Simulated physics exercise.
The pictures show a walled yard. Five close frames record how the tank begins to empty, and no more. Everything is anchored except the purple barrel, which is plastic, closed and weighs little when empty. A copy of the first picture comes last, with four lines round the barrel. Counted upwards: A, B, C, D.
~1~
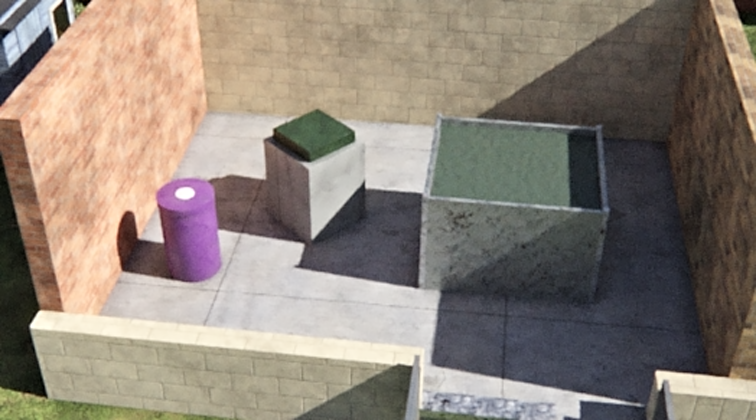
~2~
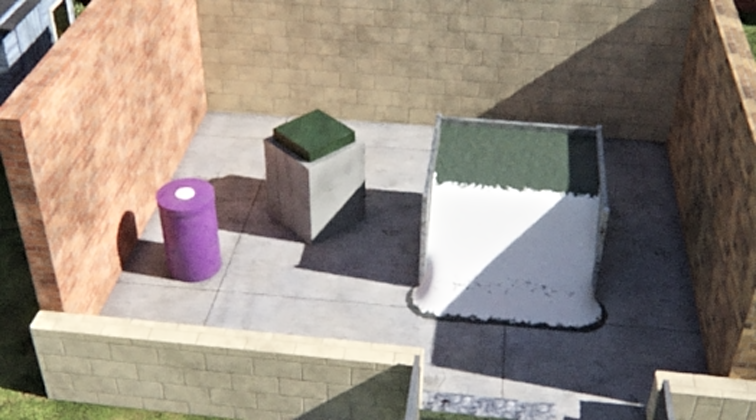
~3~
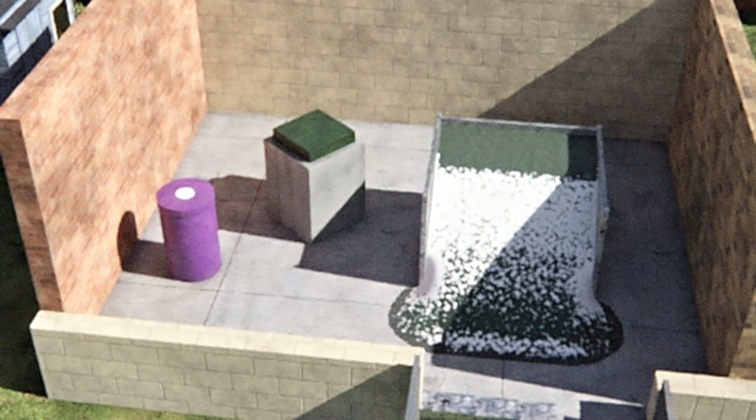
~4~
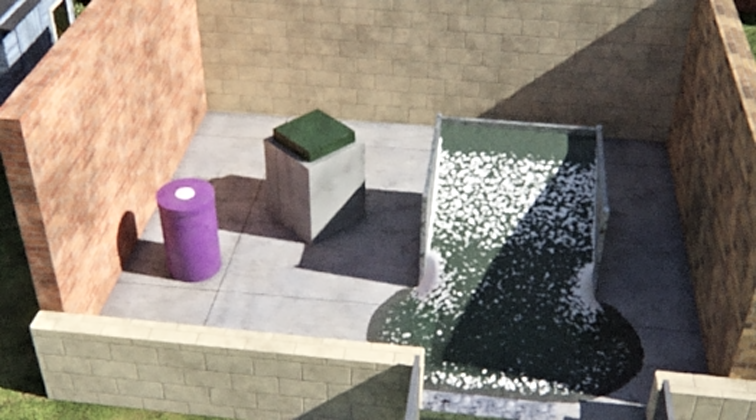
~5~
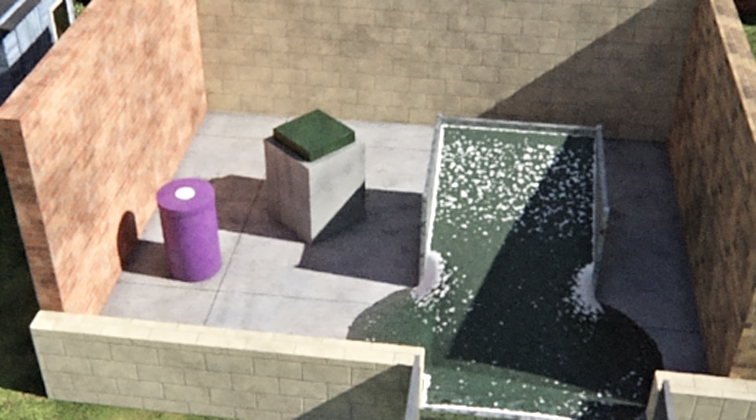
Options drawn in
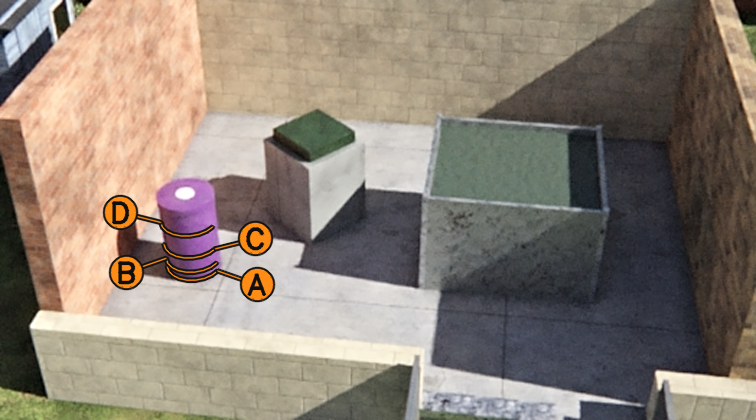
A big open tank of dark green water gave way at the front in a walled yard, and white, foamy water poured out, spreading toward the gap in the near wall while the purple barrel stayed put.
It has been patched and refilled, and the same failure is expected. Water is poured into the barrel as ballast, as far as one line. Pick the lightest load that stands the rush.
It is B.
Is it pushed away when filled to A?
Yes, it does.
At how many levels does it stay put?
Three of the four.
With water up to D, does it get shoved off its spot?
No, not at all.
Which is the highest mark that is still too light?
Here it is mark A.
In orange, A at (187, 280); B at (186, 272); C at (184, 257); D at (181, 236); from the bottom up A, B, C, D.
With A, it is pushed about twice its own width away.
With B, it does not move.
With C, it does not move.
With D, it does not move.
